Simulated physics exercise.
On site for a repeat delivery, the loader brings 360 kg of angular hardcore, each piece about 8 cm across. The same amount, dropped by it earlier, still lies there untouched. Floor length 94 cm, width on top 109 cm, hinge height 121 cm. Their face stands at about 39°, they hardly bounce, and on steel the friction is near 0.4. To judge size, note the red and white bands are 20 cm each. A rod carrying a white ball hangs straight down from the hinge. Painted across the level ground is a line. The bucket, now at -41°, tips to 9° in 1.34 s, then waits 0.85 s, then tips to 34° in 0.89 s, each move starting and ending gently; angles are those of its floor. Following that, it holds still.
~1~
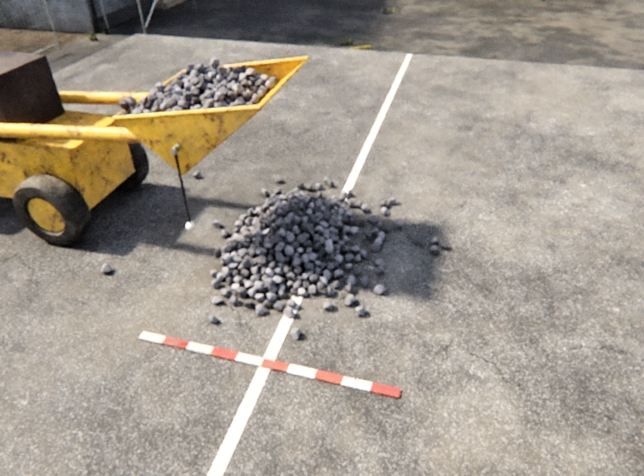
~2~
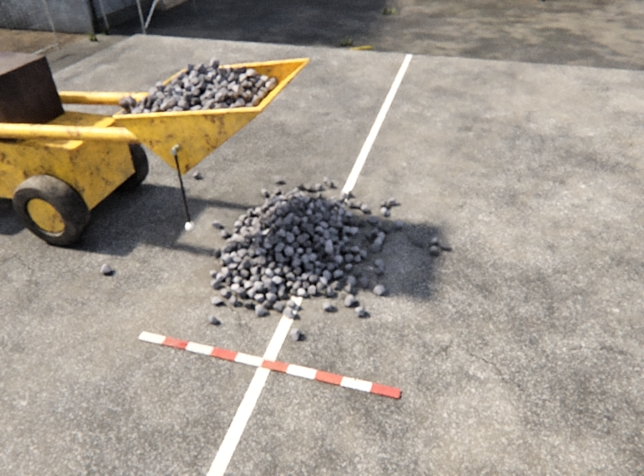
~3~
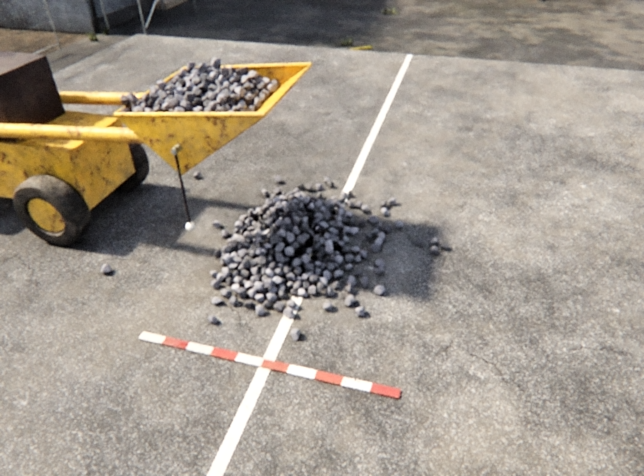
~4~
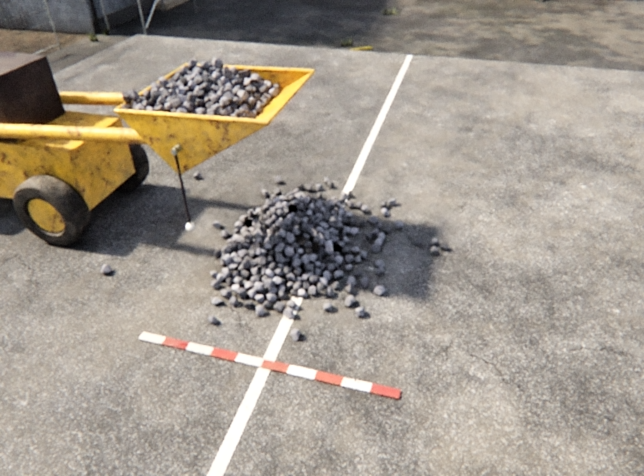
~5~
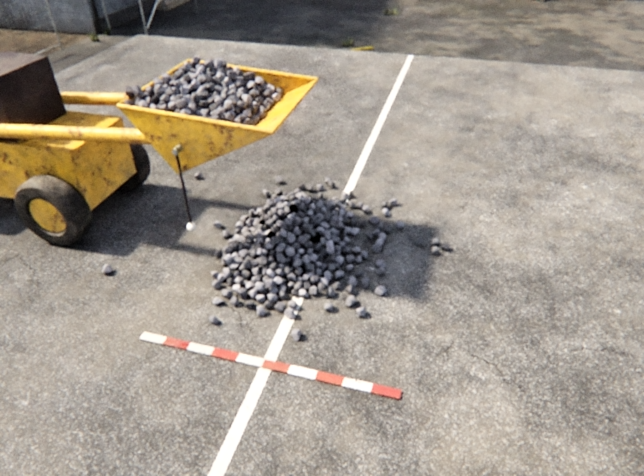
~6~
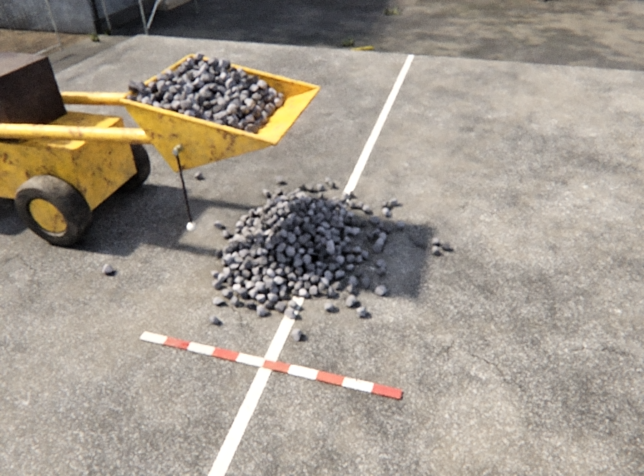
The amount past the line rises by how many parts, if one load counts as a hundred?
By roughly 70 parts.
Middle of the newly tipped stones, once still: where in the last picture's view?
I'd point to about (335, 241).
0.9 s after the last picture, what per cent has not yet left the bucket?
Estimate: 100 % remaining inside, roughly.
Then, 0.4 s after the last picture the floor is at 1°; in per cent of one load, 100 in the bucket, 83 short of the line, 18 past the line; the foremost stones are at (411, 253).
Then, 0.9 s after the last picture the floor is at 9°; in per cent of one load, 100 in the bucket, 83 short of the line, 18 past the line; the foremost stones are at (411, 253).
Then, 3.0 s after the last picture the floor is at 34°; in per cent of one load, 31 in the bucket, 125 short of the line, 44 past the line; the foremost stones are at (411, 253).
Then, 5.7 s after the last picture the floor is at 34°; in per cent of one load, 0 in the bucket, 113 short of the line, 88 past the line; the foremost stones are at (433, 257). Net gain past the line, 70.
